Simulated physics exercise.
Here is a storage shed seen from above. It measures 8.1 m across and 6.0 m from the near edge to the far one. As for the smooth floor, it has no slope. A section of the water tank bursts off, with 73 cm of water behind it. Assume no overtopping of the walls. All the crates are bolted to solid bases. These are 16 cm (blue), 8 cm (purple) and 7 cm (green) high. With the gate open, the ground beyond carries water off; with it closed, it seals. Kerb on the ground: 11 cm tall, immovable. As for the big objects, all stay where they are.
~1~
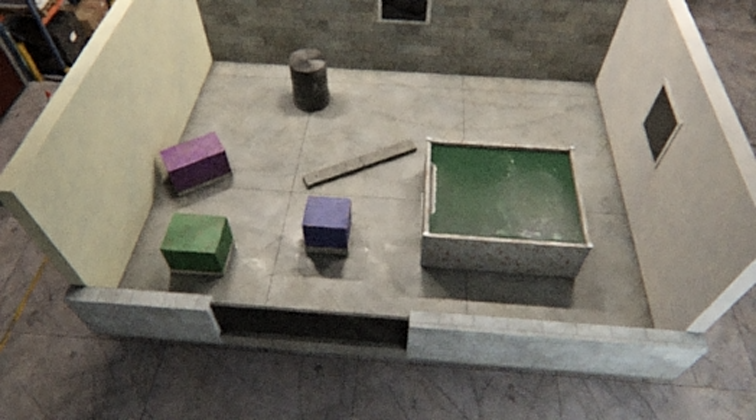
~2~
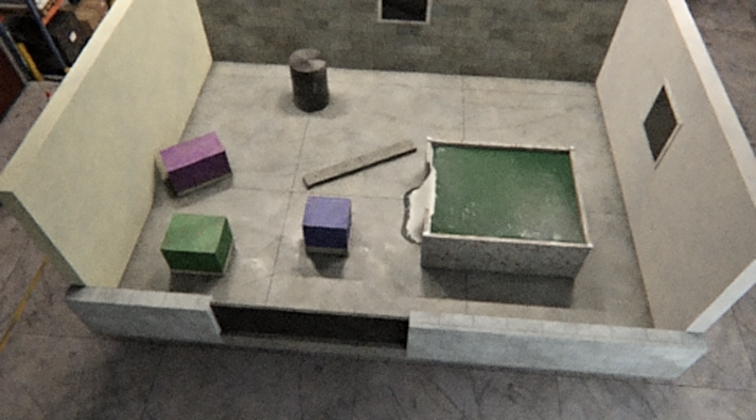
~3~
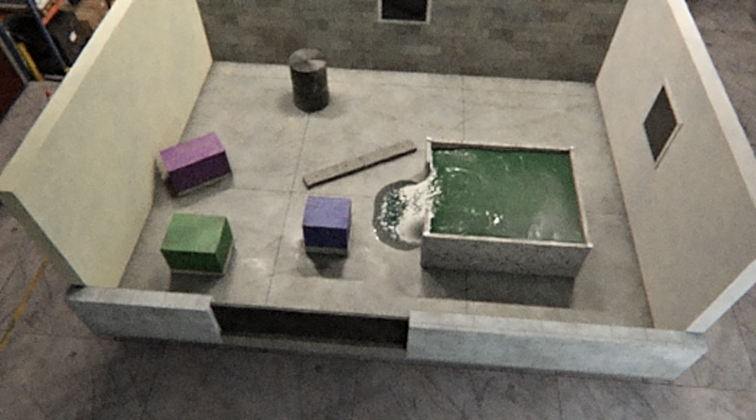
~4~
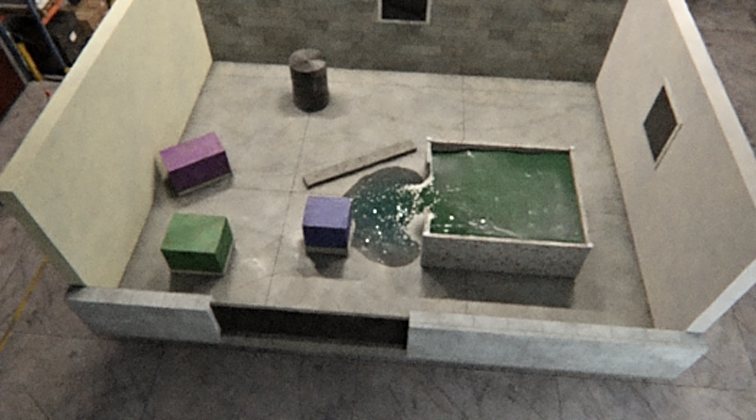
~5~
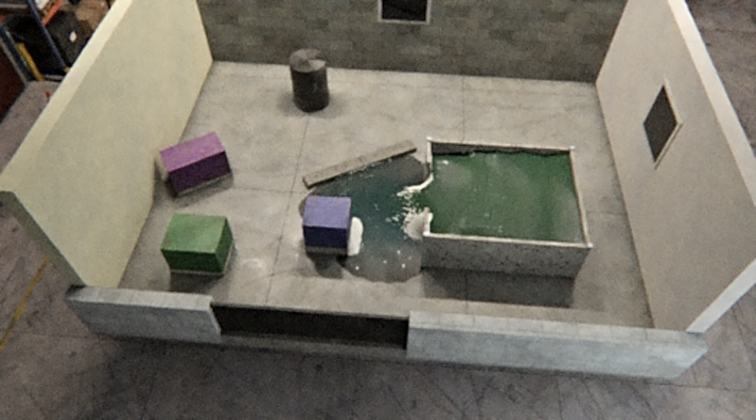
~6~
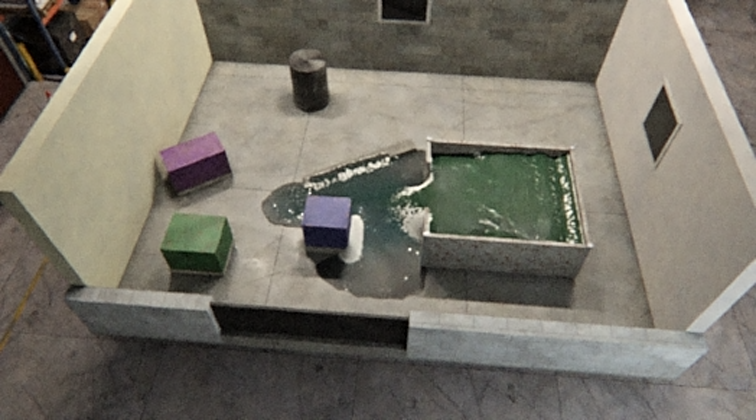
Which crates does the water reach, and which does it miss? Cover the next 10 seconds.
Crate by crate: Blue crate - reached, purple crate - reached, green crate - reached.
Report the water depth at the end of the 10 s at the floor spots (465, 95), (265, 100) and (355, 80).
About 3, 10 and 4 cm respectively.
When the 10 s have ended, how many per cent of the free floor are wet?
Covered: Roughly 100 %.
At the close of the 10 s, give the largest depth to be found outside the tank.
16 cm or so.
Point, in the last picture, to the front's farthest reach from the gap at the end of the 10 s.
Somewhere near pixel (211, 66).
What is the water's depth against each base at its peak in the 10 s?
Blue 40, purple 27, green 24, all in cm.
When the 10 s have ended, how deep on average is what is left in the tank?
About 13 cm.
A moment later water covers 25 % of the floor and is deepest (42 cm) near (418, 216); blue plinth reached, purple plinth reached, green plinth reached.
Soon after water covers 40 % of the floor and is deepest (36 cm) near (362, 230); blue plinth reached, purple plinth reached, green plinth reached.
Next water covers 55 % of the floor and is deepest (33 cm) near (109, 311); blue plinth reached, purple plinth reached, green plinth reached.
Later on water covers 75 % of the floor and is deepest (21 cm) near (109, 311); blue plinth reached, purple plinth reached, green plinth reached.
At the end water covers 100 % of the floor and is deepest (16 cm) near (620, 317); highest at the blue plinth 40 cm, highest at the purple plinth 27 cm, highest at the green plinth 24 cm.
